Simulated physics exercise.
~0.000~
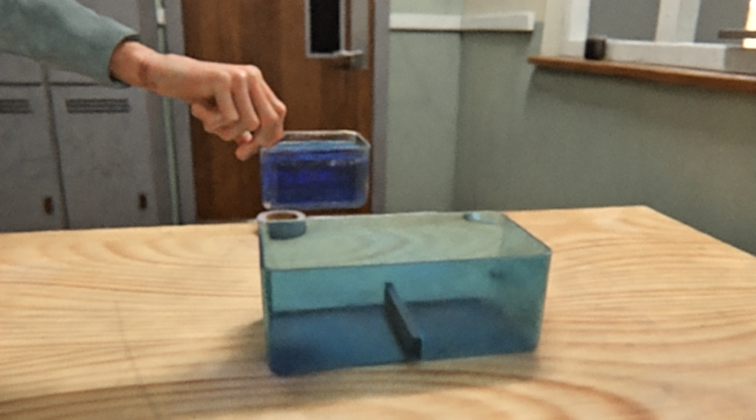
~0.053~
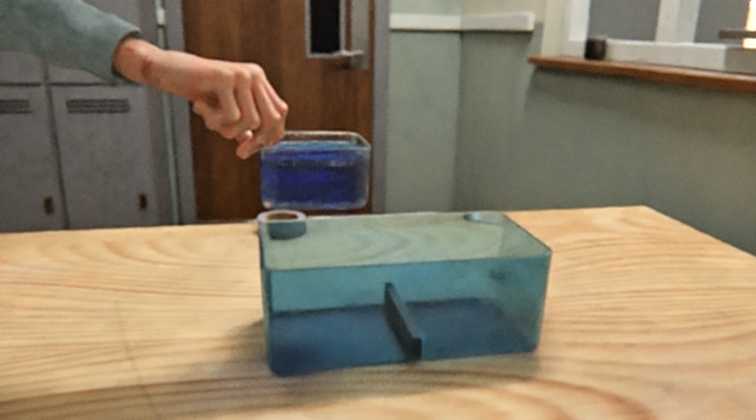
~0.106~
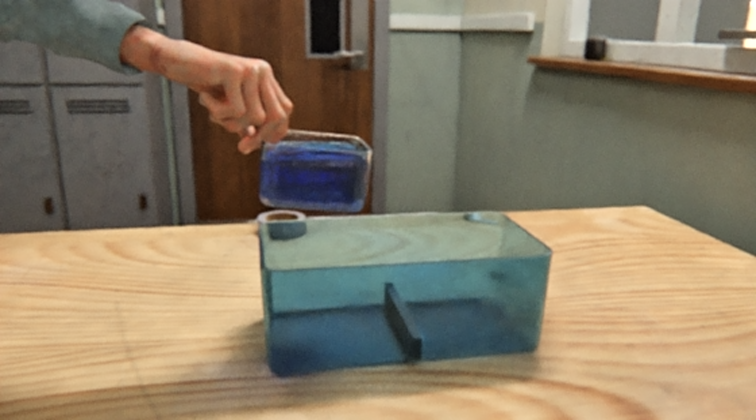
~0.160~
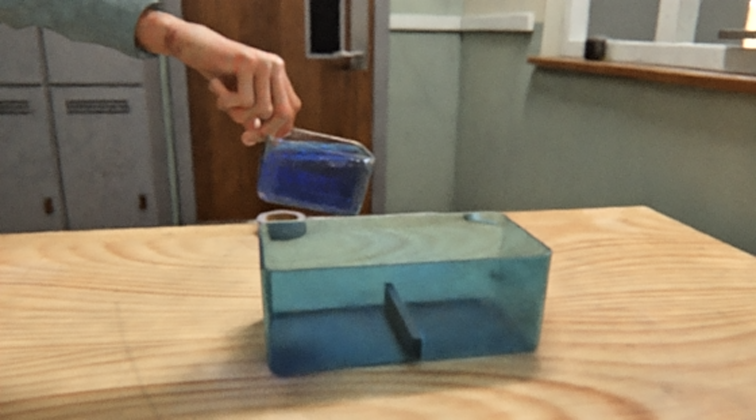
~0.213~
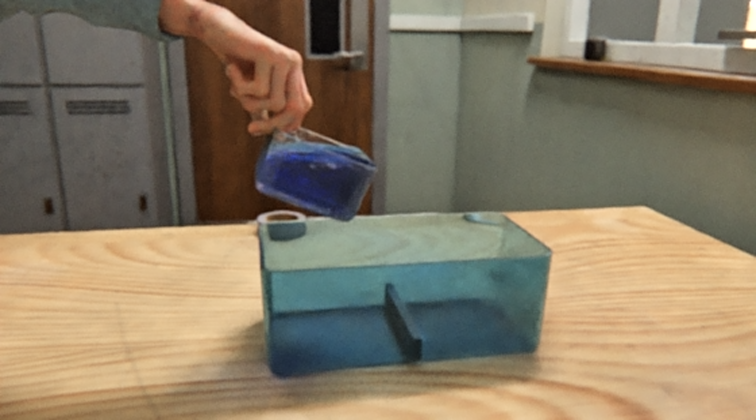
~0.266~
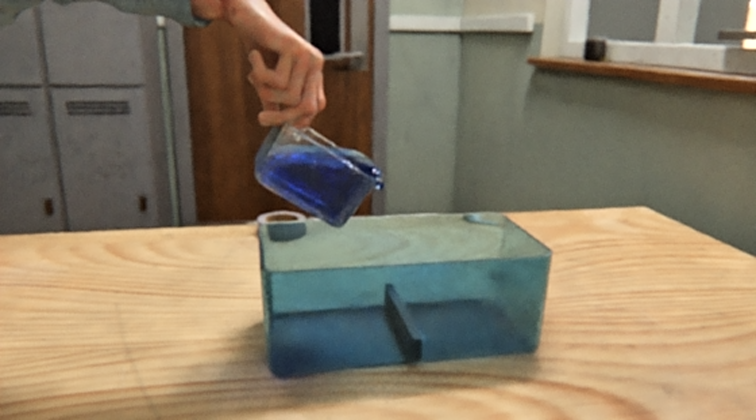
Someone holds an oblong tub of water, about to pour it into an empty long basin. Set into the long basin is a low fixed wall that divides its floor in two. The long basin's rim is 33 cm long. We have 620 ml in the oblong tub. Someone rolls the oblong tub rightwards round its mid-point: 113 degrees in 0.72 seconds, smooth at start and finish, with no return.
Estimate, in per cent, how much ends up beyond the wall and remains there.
Roughly 60 % ends up beyond the wall.
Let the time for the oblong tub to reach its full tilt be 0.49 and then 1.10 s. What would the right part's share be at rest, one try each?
45 in a hundred, followed by 65 in a hundred.
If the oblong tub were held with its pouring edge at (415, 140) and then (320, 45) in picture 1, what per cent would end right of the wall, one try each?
90 in a hundred, followed by 35 in a hundred.
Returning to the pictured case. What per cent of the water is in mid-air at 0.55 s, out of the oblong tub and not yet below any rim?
22 per cent.
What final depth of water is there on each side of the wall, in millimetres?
About 10 mm left, about 16 mm right.
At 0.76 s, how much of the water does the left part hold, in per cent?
The left part holds close to 36 per cent.
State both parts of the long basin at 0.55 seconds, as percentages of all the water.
About 18 left, 40 right.
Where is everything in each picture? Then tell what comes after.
Tilt 0°; pouring edge (363, 141); surface from (261, 150) to (361, 148); the long basin's rim runs from (260, 245) to (526, 232); the wall's top is at (401, 308), in the first picture.
Tilt 2°; pouring edge (364, 142); surface from (262, 149) to (361, 148), in the second picture.
Tilt 6°; pouring edge (366, 147); surface from (263, 149) to (363, 150), in the third picture.
Tilt 13°; pouring edge (367, 153); surface from (264, 149) to (365, 151), in the fourth picture.
Tilt 23°; pouring edge (369, 163); surface from (265, 151) to (369, 155); 2 per cent is over the edge, in the fifth picture.
Tilt 34°; pouring edge (369, 174); surface from (263, 153) to (369, 166); 7 per cent is over the edge, in the sixth picture.
Then, 0.55 s in, the tilt is 99° and 18 per cent is still to pour, 19 is left of the wall and 41 right of it.
Then, 0.76 s in, the tilt is 113° and 2 per cent is still to pour, 37 is left of the wall and 60 right of it.
Then, 0.98 s in, the tilt is 113° and 0 per cent is still to pour, 40 is left of the wall and 60 right of it.
Then, 1.22 s in, the tilt is 113° and 0 per cent is still to pour, 40 is left of the wall and 60 right of it.
Finally, 40 per cent lies left of the wall, 60 right of it and 0 outside.
